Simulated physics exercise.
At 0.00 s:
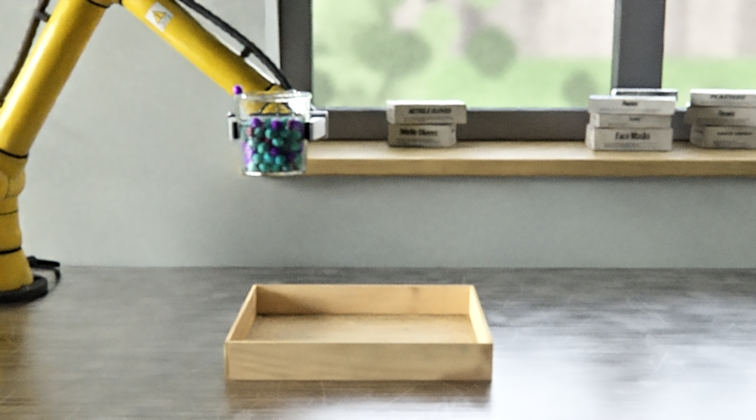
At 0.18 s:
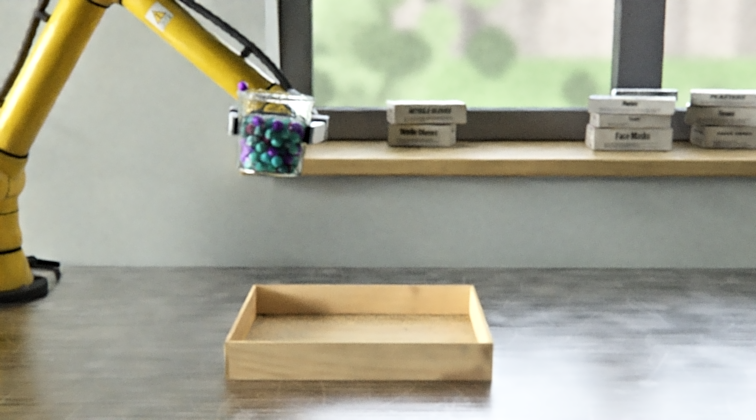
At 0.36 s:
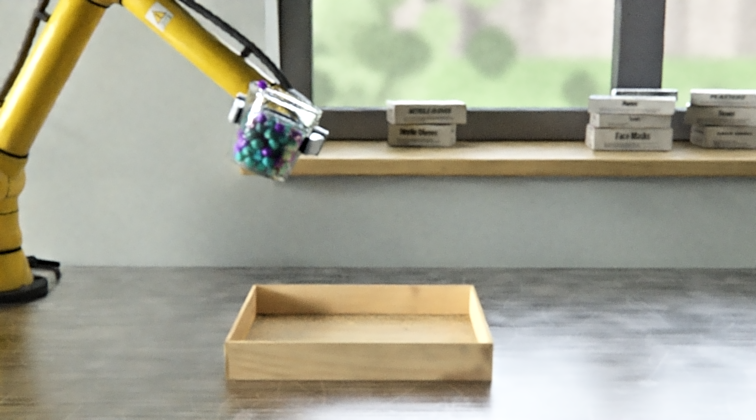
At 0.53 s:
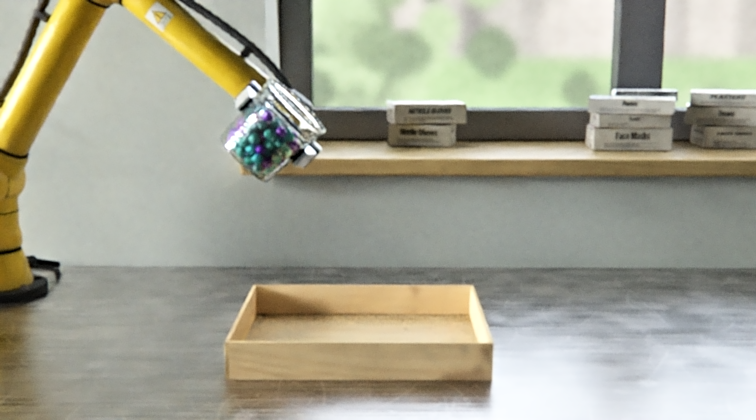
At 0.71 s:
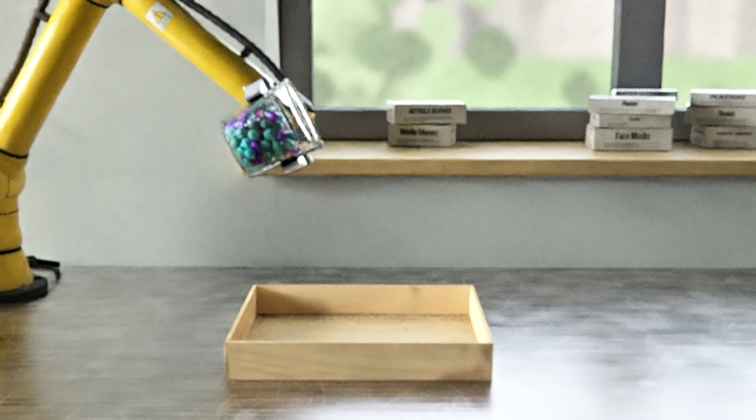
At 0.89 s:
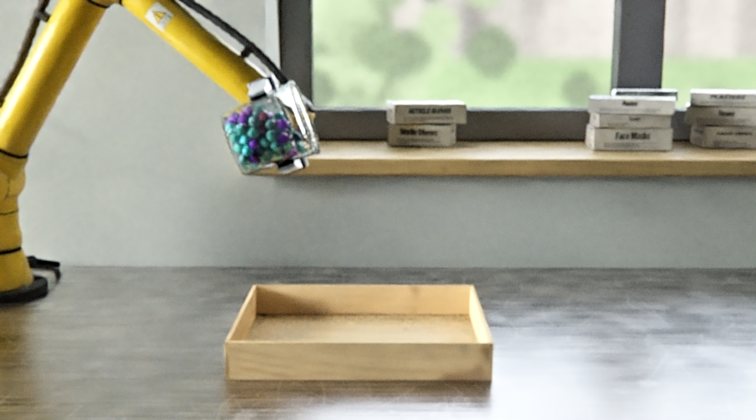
A yellow robot arm grips a clear beaker of purple and teal round sweets above a still wooden tray, then steadily tilts it far over, the sweets shifting inside while all of them stay in the beaker.
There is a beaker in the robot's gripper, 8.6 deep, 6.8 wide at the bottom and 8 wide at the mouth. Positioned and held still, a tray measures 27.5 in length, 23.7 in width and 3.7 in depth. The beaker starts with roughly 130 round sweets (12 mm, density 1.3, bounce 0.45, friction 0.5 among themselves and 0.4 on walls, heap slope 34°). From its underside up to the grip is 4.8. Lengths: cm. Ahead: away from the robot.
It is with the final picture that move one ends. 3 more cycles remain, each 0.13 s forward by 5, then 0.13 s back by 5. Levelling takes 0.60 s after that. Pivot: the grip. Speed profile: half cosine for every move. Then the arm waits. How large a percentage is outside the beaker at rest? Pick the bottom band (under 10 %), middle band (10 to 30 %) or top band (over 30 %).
Top band.
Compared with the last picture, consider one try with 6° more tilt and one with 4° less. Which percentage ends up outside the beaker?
About 80 per cent for the first try and 50 per cent for the second.
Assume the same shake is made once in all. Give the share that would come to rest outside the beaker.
Roughly 35 in a hundred.
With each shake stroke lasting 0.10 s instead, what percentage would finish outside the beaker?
Roughly 75 percent then.
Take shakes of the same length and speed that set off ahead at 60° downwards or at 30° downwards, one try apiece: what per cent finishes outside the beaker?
You'd get about 10 per cent with the first setting and about 30 per cent with the second.
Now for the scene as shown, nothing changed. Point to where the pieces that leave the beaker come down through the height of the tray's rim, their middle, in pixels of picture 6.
Estimated centre near (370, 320) in pixels.
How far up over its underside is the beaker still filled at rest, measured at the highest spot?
I'd say near 5.0 cm from the bottom.
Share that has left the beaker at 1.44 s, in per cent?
Share out so far: Close to 50 %.
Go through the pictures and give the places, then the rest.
The first picture shows beaker middle at (273, 134), level; upper third of the load around (273, 128), from x 240 to 300, top at y 90; 132 in the beaker.
The second picture shows beaker middle at (273, 134), tilted 7° forward; upper third of the load around (273, 128), from x 245 to 300, top at y 85.
The third picture shows beaker middle at (271, 134), tilted 24° forward; upper third of the load around (266, 127), from x 240 to 300, top at y 85.
The fourth picture shows beaker middle at (270, 133), tilted 45° forward; upper third of the load around (263, 125), from x 235 to 295, top at y 110.
The fifth picture shows beaker middle at (269, 132), tilted 62° forward; upper third of the load around (260, 122), from x 230 to 295, top at y 105.
The sixth picture shows beaker middle at (269, 131), tilted 69° forward; upper third of the load around (258, 123), from x 230 to 305, top at y 110; 132 in the beaker.
After 1.44 s, tilted 69° forward, highest piece 26 above the table; 68 in the beaker, 40 in the tray, 1 on the table or floor, 23 in flight or on a rim.
After 1.99 s, tilted 30° forward, highest piece 26 above the table; 82 in the tray, 49 in the beaker, 1 on the table or floor.
After 2.47 s, level, highest piece 26 above the table; 82 in the tray, 49 in the beaker, 1 on the table or floor.
After 3.52 s, level, highest piece 26 above the table; 82 in the tray, 49 in the beaker, 1 on the table or floor.
At rest, 82 in the tray, 49 in the beaker, 1 on the table or floor. That is 63 % outside the beaker.
